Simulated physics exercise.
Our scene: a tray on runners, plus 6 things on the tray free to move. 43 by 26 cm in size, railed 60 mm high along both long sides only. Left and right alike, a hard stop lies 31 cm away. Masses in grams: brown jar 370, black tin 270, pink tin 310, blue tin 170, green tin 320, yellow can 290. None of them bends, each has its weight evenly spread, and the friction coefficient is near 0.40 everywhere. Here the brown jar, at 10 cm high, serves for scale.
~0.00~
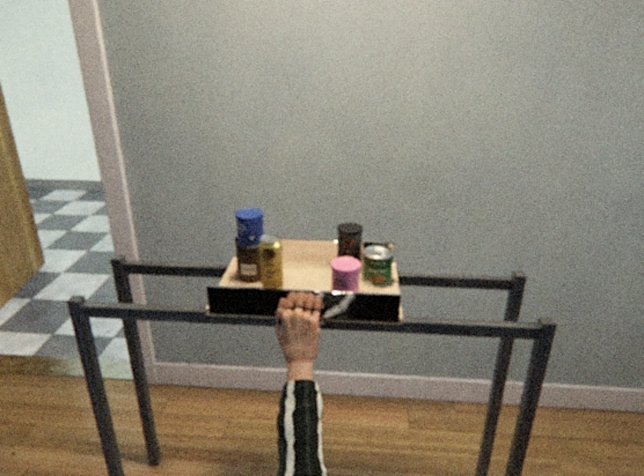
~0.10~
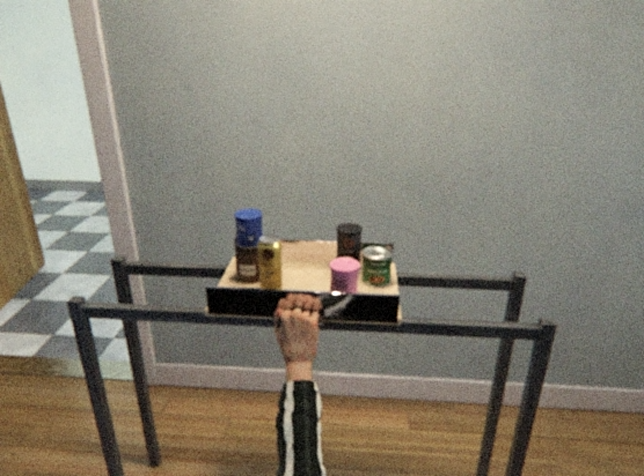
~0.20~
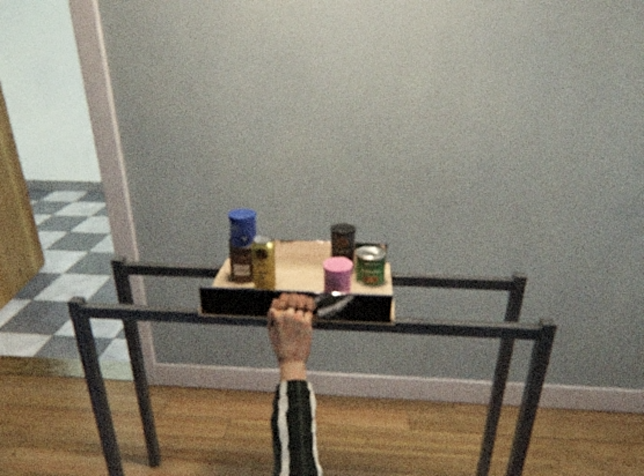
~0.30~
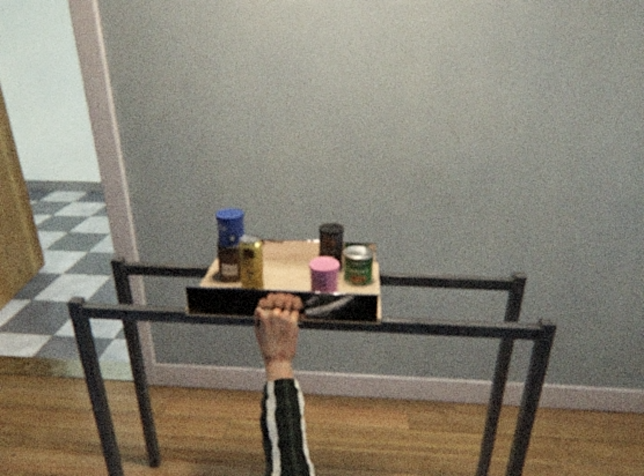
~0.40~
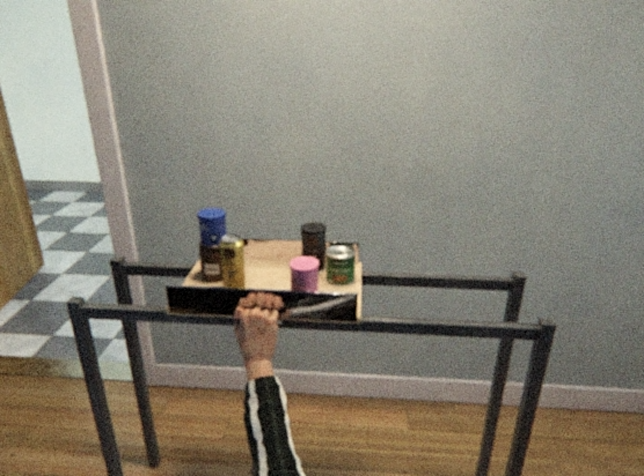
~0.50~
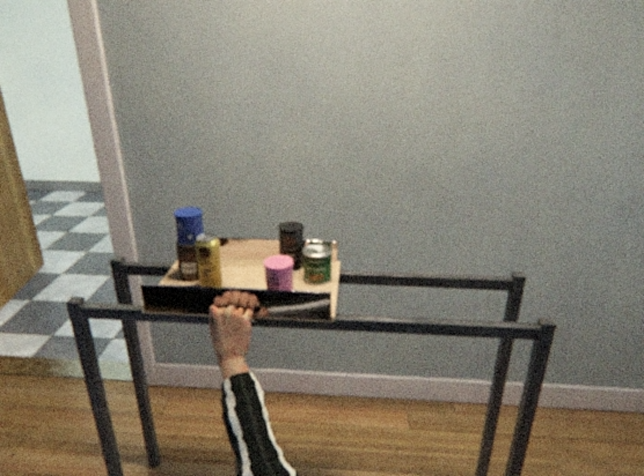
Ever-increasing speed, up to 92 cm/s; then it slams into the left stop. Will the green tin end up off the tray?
No.
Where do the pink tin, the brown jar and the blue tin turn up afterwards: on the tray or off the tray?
When everything stops, the pink tin is still in bounds, the brown jar is out of bounds, and the blue tin is out of bounds.
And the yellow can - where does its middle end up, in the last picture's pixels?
It ends up near (113, 259).
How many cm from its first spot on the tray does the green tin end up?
The shift is close to 10 cm.
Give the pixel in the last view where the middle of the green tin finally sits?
Roughly (218, 261).
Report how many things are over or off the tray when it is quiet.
Count: 2.
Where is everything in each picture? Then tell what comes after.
Tray midway; green tin (378, 266); brown jar (251, 260), in the first frame.
Tray midway; pink tin (344, 285); blue tin (249, 228), in the second frame.
Tray moved 2 cm left; yellow can (264, 265); brown jar (244, 260), in the third frame.
Tray moved 5 cm left; black tin (331, 248); pink tin (324, 284), in the fourth frame.
Tray moved 9 cm left; blue tin (213, 228); yellow can (233, 264), in the fifth frame.
Tray moved 15 cm left; green tin (317, 264), in the sixth frame.
After 0.80 s, tray moved 31 cm left; green tin moved 7 cm near (229, 261); blue tin moved 7 cm; yellow can moved 7 cm.
After 1.10 s, tray moved 31 cm left; brown jar and blue tin now off the tray; green tin moved 10 cm near (218, 261); yellow can 21° off upright.
After 1.30 s, tray moved 31 cm left; green tin moved 10 cm near (218, 261); yellow can 19° off upright; pink tin moved 10 cm.
In the end (2.5 s), off the tray, brown jar and blue tin; not toppled but over 5 cm from the start, black tin, pink tin, green tin and yellow can. In the last view, green tin near (218, 261).
